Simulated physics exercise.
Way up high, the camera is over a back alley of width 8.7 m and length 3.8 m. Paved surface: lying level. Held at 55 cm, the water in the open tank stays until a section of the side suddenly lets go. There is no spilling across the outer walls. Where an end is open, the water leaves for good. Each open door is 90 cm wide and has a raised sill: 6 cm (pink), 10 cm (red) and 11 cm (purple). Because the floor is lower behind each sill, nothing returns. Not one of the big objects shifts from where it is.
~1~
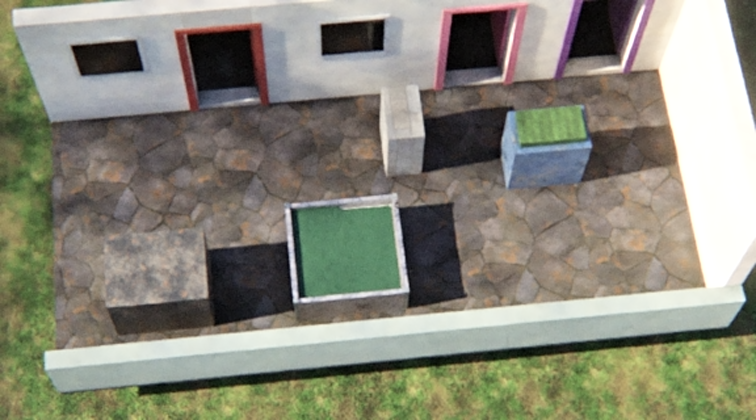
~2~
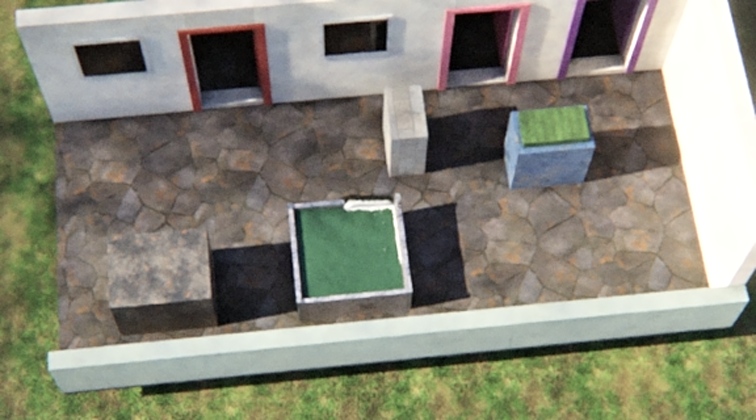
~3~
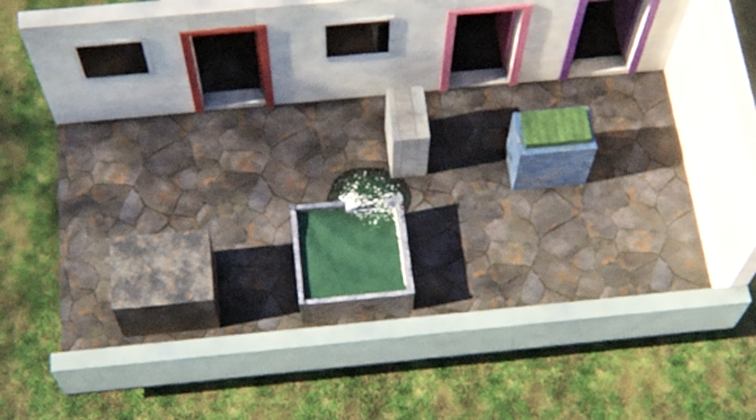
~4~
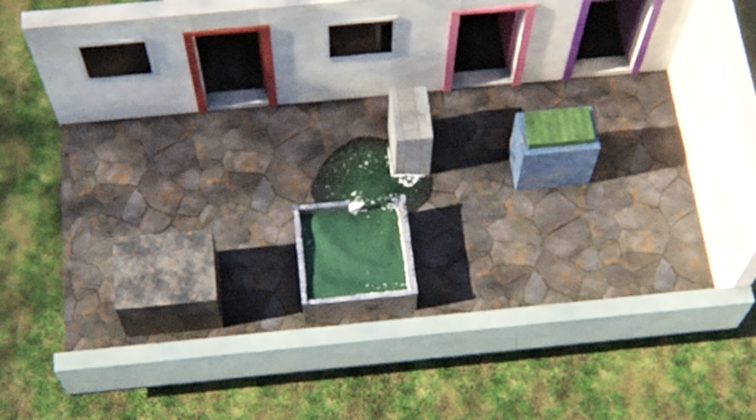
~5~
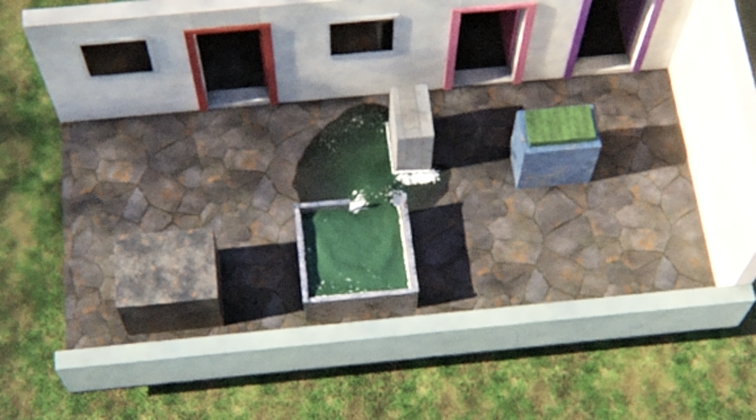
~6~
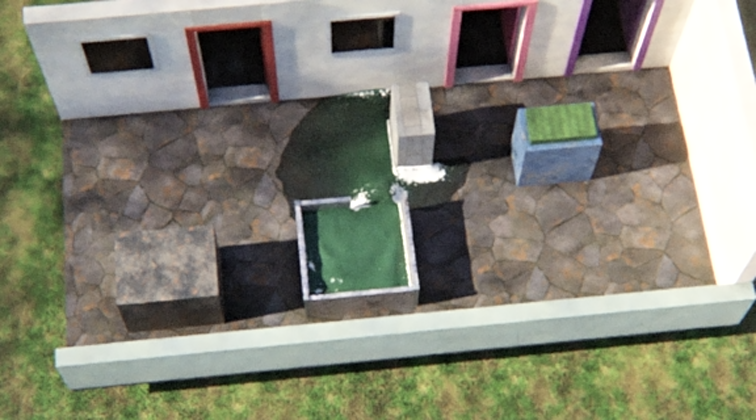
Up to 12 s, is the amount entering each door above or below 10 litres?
Pink door: Below; red door: Below; purple door: Below.
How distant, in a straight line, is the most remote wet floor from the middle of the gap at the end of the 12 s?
4.8 m.
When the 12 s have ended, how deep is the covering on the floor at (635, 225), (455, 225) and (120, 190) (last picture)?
Listed order: 3 / 2 / 2 cm.
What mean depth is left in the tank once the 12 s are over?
5 cm.
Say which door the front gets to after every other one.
It is the purple one.
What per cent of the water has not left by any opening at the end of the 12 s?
Around 70 percent of the water.
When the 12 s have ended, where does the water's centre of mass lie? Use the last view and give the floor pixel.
(449, 215).
A moment later water covers 15 % of the floor and is deepest (31 cm) near (354, 102); pink door not reached, red door 5 cm at the sill, 0 L in, purple door not reached.
Soon after water covers 30 % of the floor and is deepest (24 cm) near (354, 102); pink door 3 cm at the sill, 0 L in, red door 9 cm at the sill, 0 L in, purple door not reached.
Next water covers 50 % of the floor and is deepest (17 cm) near (354, 102); pink door 3 cm at the sill, 0 L in, red door 6 cm at the sill, 0 L in, purple door 4 cm at the sill, 0 L in.
Later on water covers 65 % of the floor and is deepest (8 cm) near (354, 102); pink door 2 cm at the sill, 0 L in, red door 3 cm at the sill, 0 L in, purple door 5 cm at the sill, 0 L in.
At the end water covers 75 % of the floor and is deepest (4 cm) near (355, 338); pink door 1 cm at the sill, 0 L in, red door 2 cm at the sill, 0 L in, purple door 3 cm at the sill, 0 L in.
